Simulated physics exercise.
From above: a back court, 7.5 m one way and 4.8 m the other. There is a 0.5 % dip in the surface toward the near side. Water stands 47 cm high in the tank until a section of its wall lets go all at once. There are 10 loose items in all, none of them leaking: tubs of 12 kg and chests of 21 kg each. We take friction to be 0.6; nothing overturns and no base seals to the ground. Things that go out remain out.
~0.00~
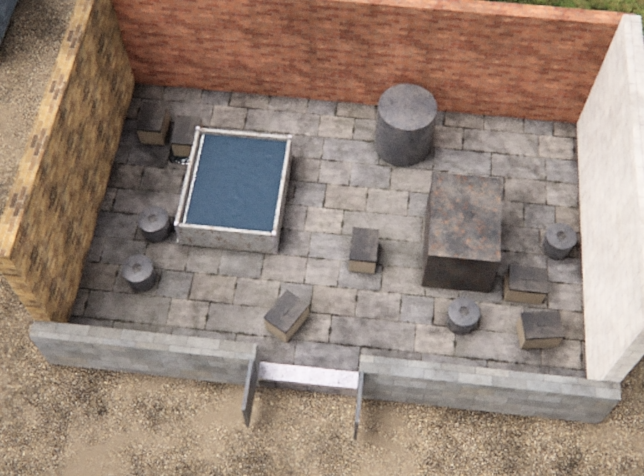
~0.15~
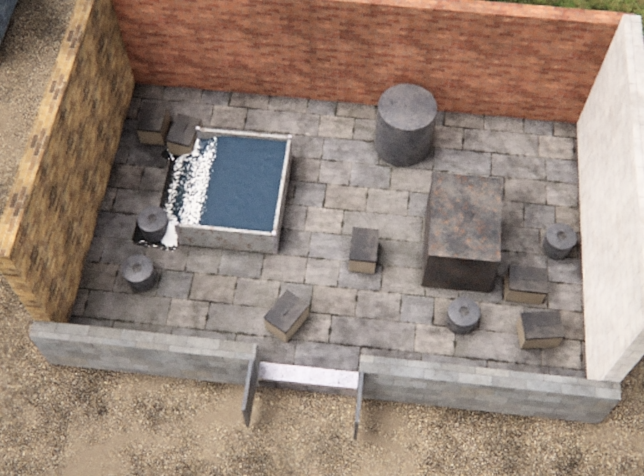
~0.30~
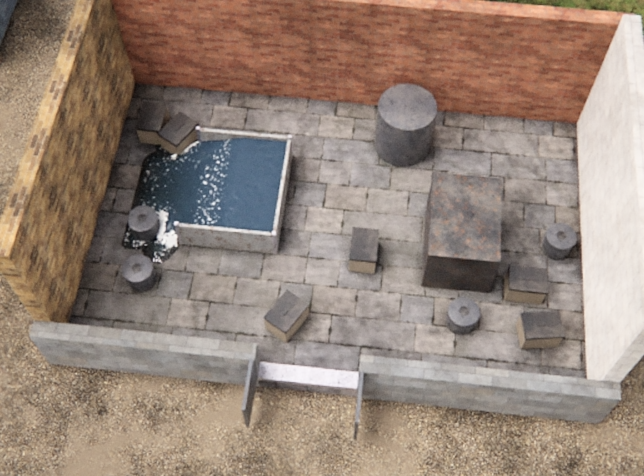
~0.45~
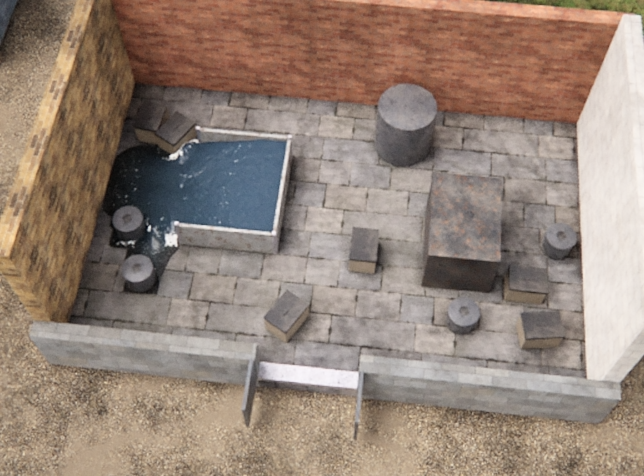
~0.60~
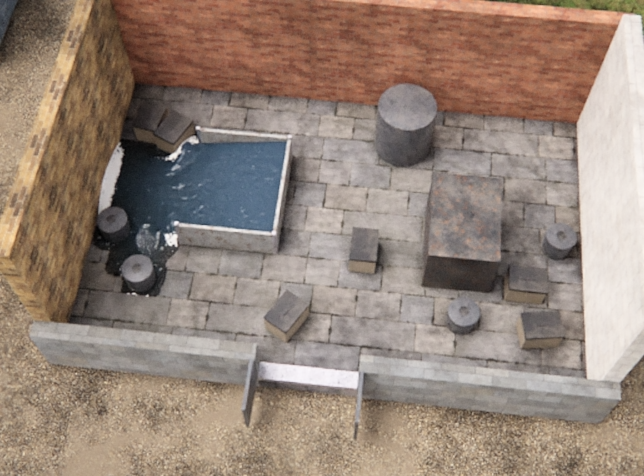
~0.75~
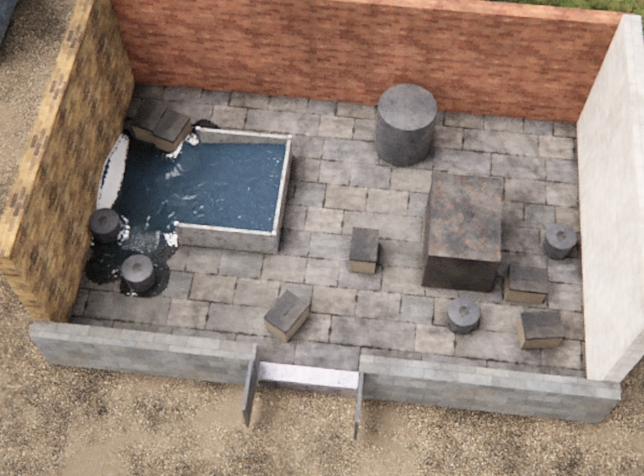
Water spills from the left side of a raised pool, pushing nearby blocks and drums across paving.
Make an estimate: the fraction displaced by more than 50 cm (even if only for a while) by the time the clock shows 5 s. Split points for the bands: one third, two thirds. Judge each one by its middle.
It is a third or more but does not reach two thirds.
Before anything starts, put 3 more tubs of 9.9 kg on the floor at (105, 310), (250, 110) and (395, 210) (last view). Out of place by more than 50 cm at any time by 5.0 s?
Respectively: Tops it; tops it; doesn't reach it.
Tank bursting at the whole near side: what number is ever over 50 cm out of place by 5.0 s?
Result: 2 of them.
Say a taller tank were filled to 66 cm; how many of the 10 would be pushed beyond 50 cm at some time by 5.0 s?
It would come to 5 of them.
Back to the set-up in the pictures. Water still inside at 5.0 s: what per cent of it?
Close to 96 in a hundred parts remain.
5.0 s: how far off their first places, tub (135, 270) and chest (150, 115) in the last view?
In turn: 120 cm, 200 cm.
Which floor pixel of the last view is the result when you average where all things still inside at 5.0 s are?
Near (372, 257).
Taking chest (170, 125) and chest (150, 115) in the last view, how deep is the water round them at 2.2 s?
Close to 10 and 12 centimetres.
After 1.1 s 1 of 10 are over 50 cm from their spots; 1 afloat.
After 2.2 s 3 of 10 are over 50 cm from their spots; 1 afloat.
After 3.5 s 3 of 10 are over 50 cm from their spots; 0 afloat.
After 5.0 s 4 of 10 are over 50 cm from their spots, and 4 have been at some point; 0 afloat.
